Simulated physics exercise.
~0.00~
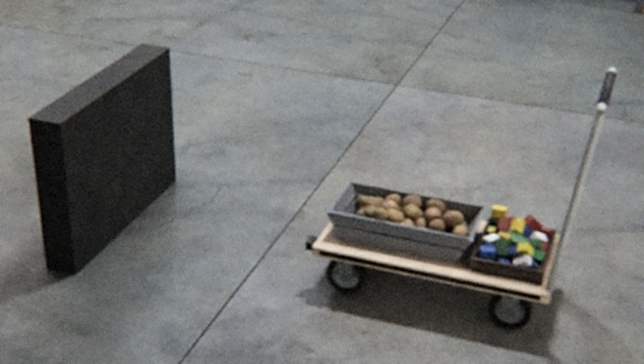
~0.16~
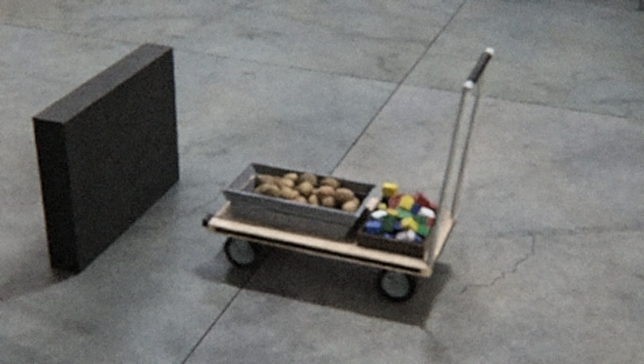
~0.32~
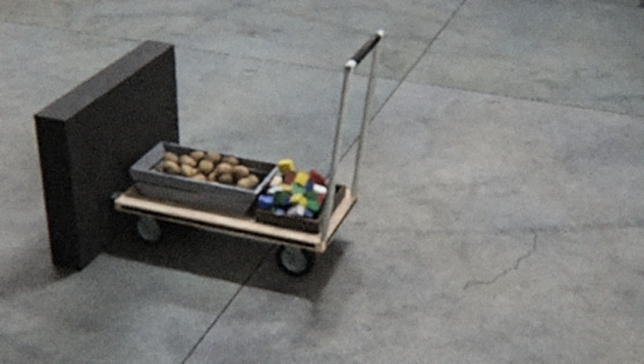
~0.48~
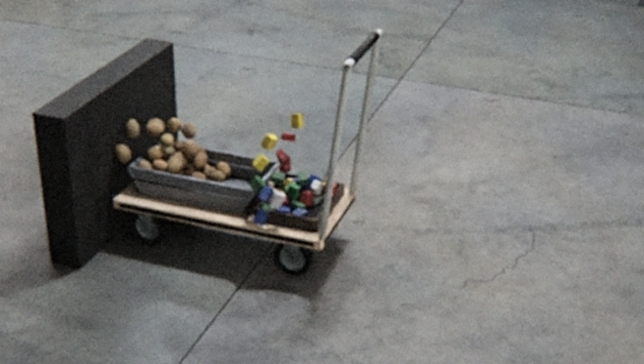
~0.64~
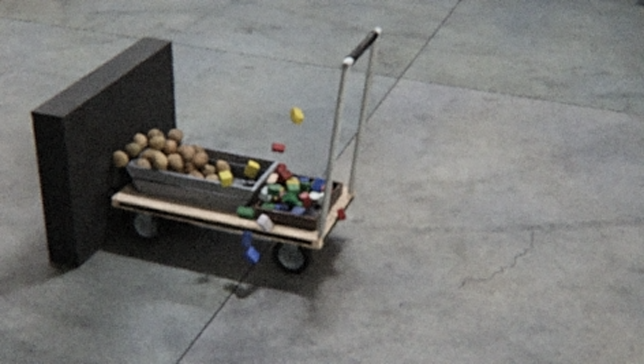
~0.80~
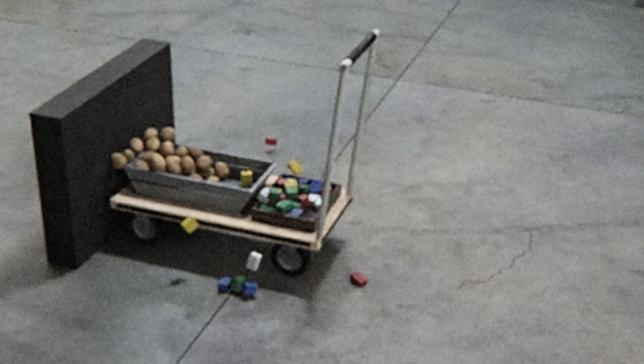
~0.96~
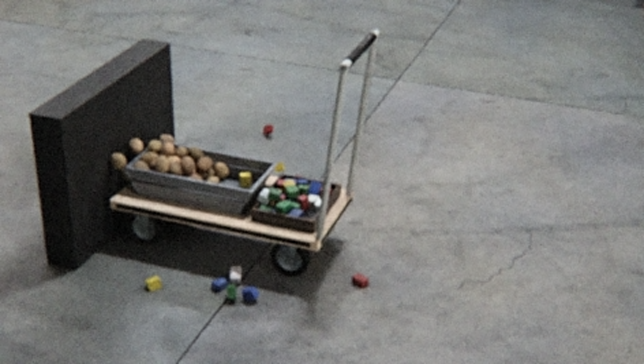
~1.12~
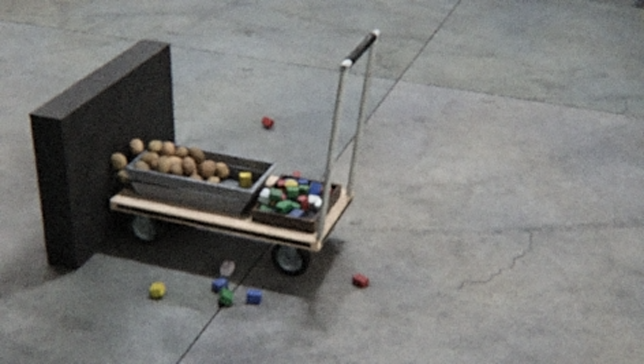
A trolley rolls left into a black wall and stops, spilling colourful bricks onto the floor.
